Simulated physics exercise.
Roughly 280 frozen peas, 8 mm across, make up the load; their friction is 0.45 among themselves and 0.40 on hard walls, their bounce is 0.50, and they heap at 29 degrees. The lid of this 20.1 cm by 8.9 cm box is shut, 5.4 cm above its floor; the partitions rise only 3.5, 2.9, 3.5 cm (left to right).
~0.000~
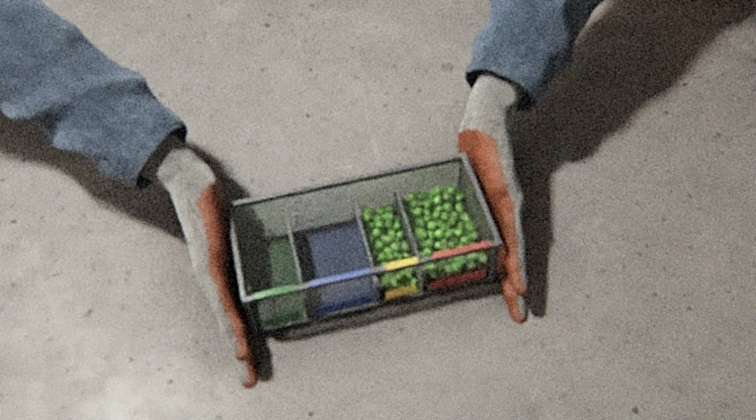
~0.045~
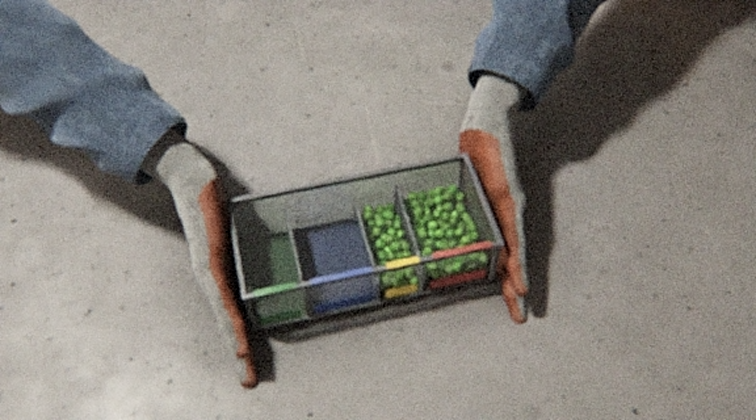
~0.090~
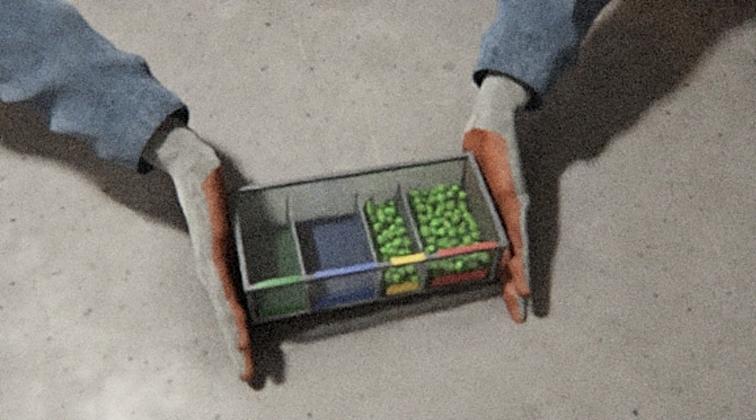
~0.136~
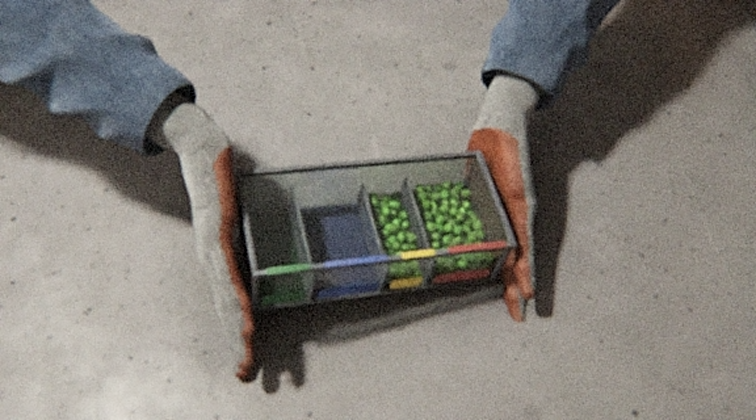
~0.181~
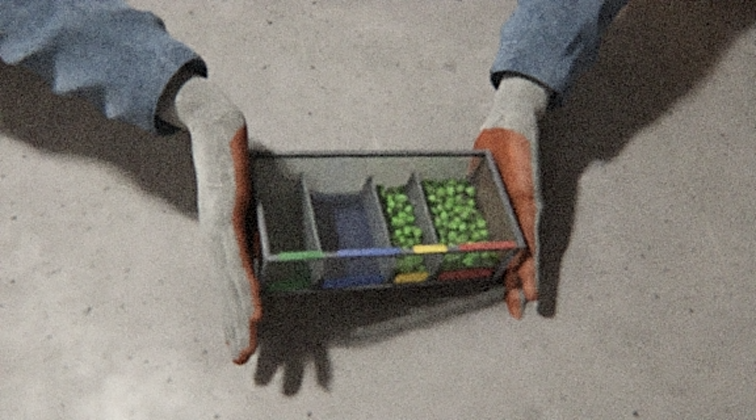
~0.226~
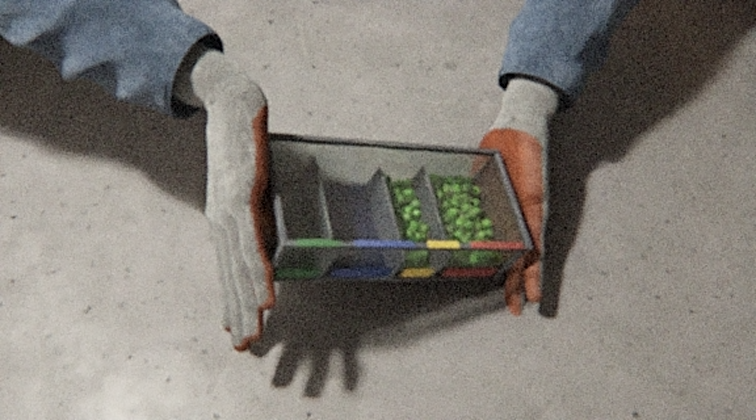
At first, two hands hold a clear divided box at either end, with green peas in the yellow and red sections and the green and blue ones empty. The hands then gradually tilt it, raising the left end and shifting the box slightly right, while the peas stay in their sections.
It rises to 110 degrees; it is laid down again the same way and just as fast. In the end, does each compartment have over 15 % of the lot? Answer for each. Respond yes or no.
Red: Yes; blue: No; green: No; yellow: No.
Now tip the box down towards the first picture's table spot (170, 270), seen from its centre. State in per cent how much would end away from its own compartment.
That would be close to 80 per cent.
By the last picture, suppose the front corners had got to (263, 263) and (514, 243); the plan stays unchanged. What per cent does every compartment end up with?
The compartments end with red 100 per cent, blue 0 per cent, green 0 per cent and yellow 5 per cent.
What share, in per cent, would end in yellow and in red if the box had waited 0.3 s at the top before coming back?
In per cent: Yellow 5; red 95.
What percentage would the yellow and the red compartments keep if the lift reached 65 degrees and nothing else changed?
In per cent, yellow 30 and red 70.
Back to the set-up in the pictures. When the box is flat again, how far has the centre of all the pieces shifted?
The balance point ends up some 1.5 centimetres from where it began.
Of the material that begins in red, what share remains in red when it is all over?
I'd estimate about 100 %.
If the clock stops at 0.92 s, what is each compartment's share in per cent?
Red = 85, blue = 0, green = 0, yellow = 15 (percent).
After 0.92 s, tilt 109 degrees; red 85 %, yellow 15 %.
After 1.38 s, tilt 47 degrees; red 95 %, yellow 5 %.
After 1.91 s, tilt 0 degrees; red 95 %, yellow 5 %.
At rest (2.3 s), red 95 %, blue 0 %, green 0 %, yellow 5 %.
